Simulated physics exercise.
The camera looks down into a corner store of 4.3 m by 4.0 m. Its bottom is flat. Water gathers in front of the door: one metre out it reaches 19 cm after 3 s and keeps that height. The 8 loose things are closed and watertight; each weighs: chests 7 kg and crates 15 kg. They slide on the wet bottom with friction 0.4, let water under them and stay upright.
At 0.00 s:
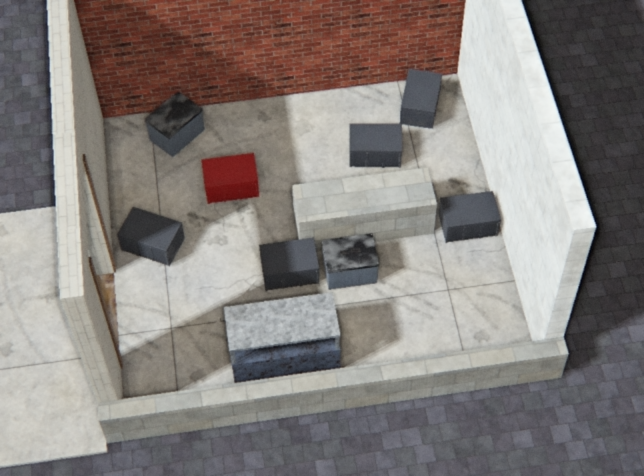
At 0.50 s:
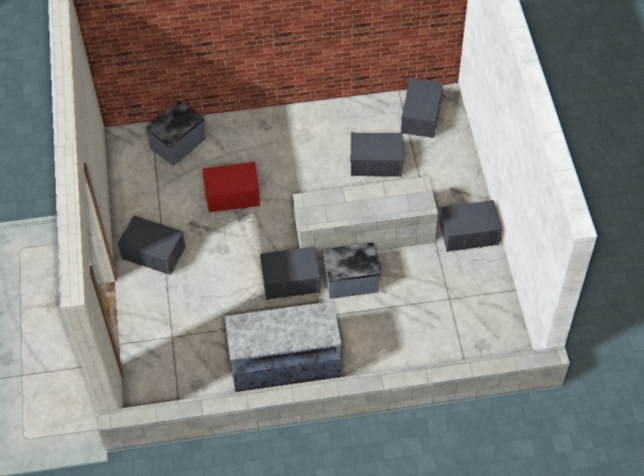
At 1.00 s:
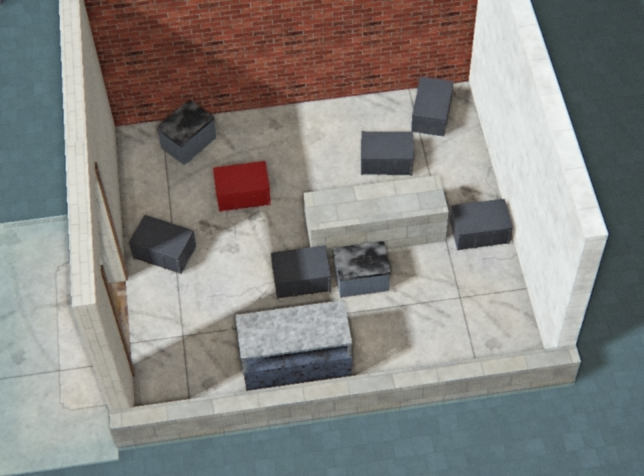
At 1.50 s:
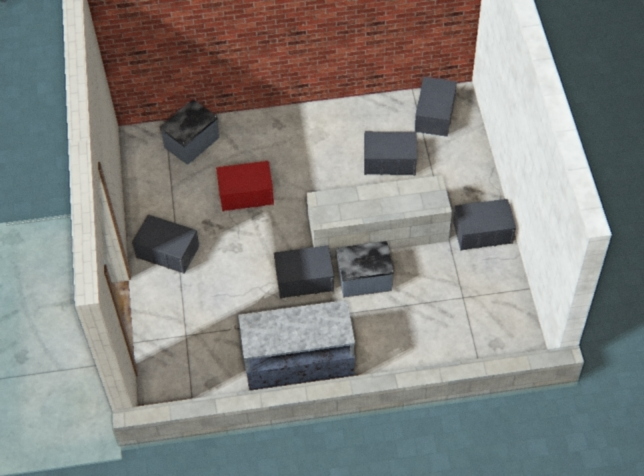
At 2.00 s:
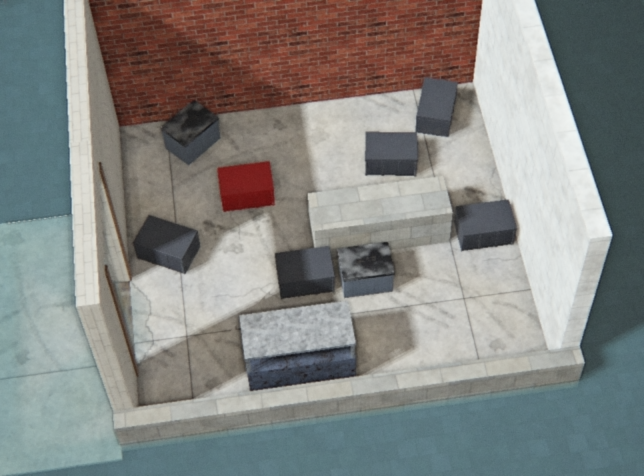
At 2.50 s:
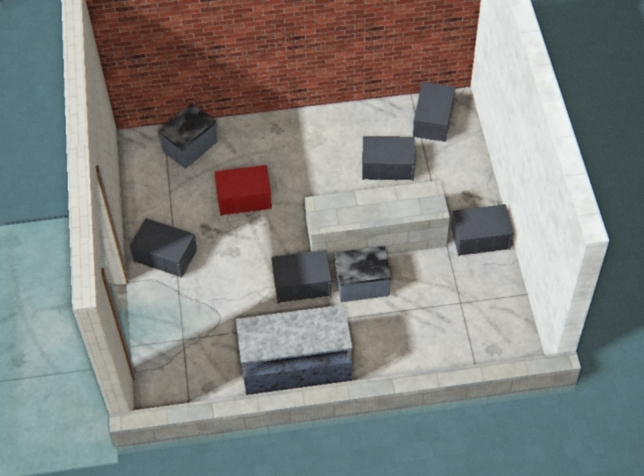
In the video, bluish water covers the paving around a walled room holding a red crate and several grey boxes, then a shallow patch spreads inside from the doorway on the left, while the crate and boxes stay still.
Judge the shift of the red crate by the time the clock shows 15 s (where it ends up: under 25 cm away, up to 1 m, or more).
The red crate slides a little.
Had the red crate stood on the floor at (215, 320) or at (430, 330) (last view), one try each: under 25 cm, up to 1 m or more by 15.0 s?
In that order: It travels far; it is nudged along.
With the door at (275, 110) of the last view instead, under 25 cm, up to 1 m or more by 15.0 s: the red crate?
In that case the red crate travels far.
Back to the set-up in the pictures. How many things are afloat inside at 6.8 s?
I count 1.
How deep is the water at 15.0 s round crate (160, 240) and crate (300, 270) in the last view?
About 8 and 13 cm.
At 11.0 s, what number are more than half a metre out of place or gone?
I count 3.
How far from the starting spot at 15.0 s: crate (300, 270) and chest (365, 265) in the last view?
In that order: 200 cm, 150 cm.
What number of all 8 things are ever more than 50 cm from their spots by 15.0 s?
That makes 6.
After 3.5 s the red crate is near (242, 182), 0.0 m from its start, aground; 0 afloat.
After 6.8 s the red crate is near (242, 182), 0.0 m from its start, aground; 1 afloat.
After 11.0 s the red crate is near (242, 182), 0.0 m from its start, aground; 4 afloat.
After 15.0 s the red crate is near (207, 183), 0.4 m from its start, afloat; 8 afloat.
